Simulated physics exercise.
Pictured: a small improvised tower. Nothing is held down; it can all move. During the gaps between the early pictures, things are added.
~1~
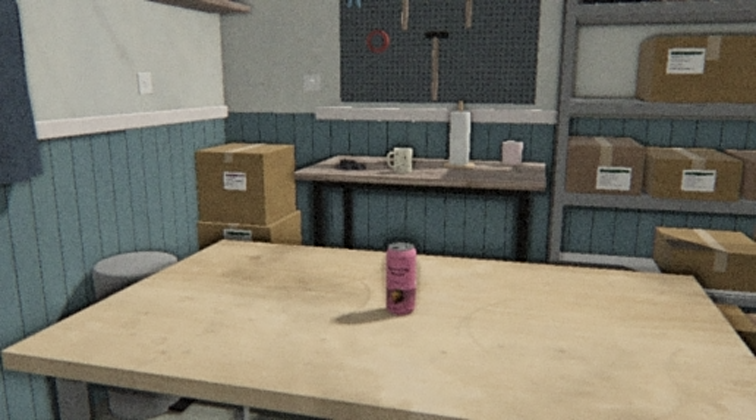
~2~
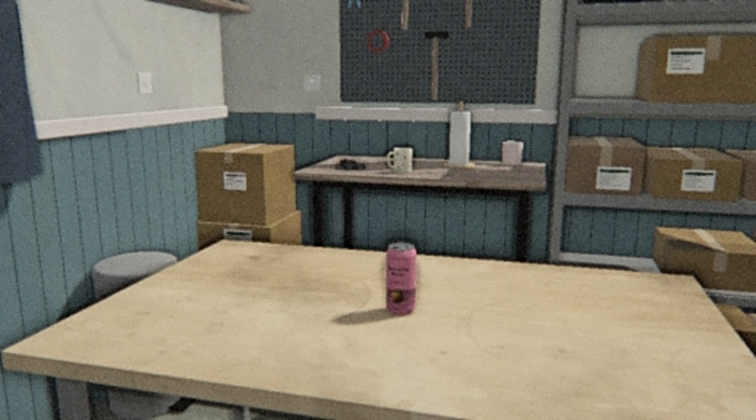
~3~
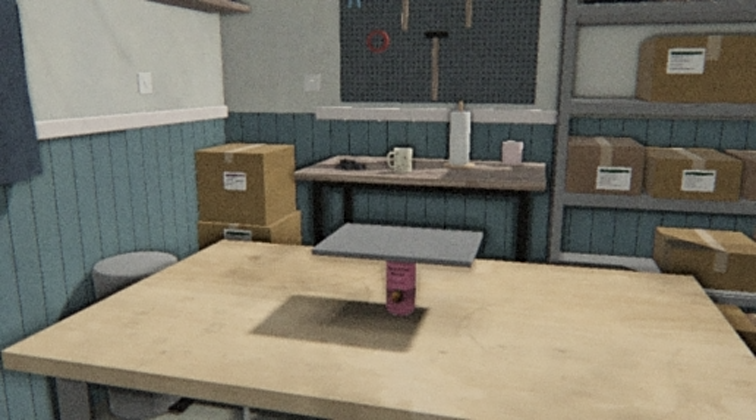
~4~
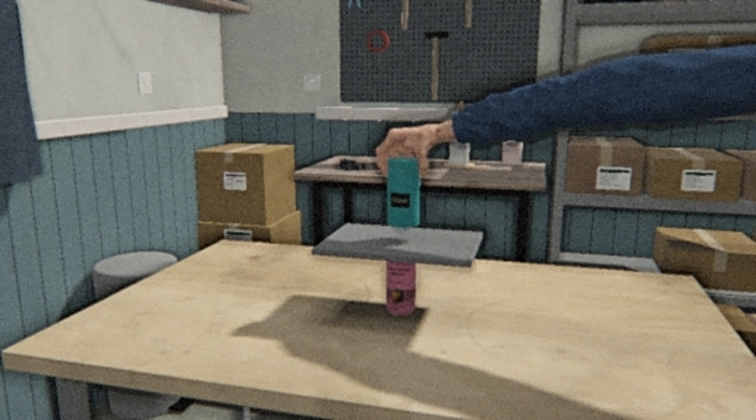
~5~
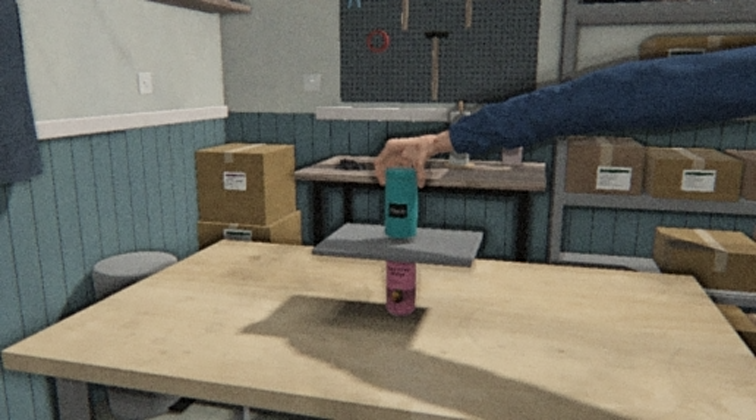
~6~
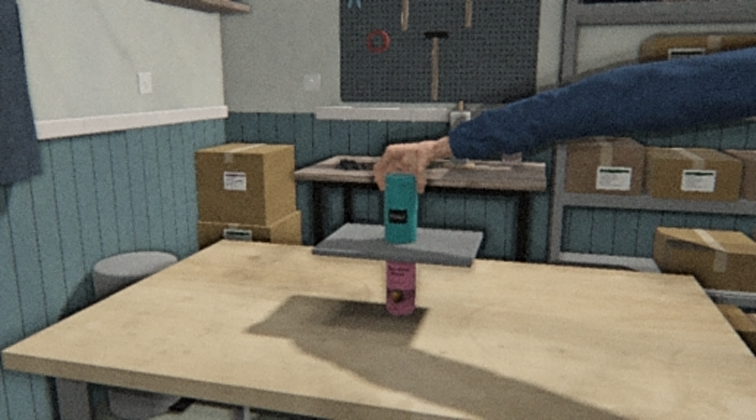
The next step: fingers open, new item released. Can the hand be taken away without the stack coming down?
Carries the load.
Then, 0.80 s after the last picture, nothing has stirred.
Then, 1.70 s after the last picture, turquoise jar resting near (401, 208).
At rest, all 3 in place. Seen from the same camera at the end, turquoise jar near (401, 208). The stack keeps its balance.
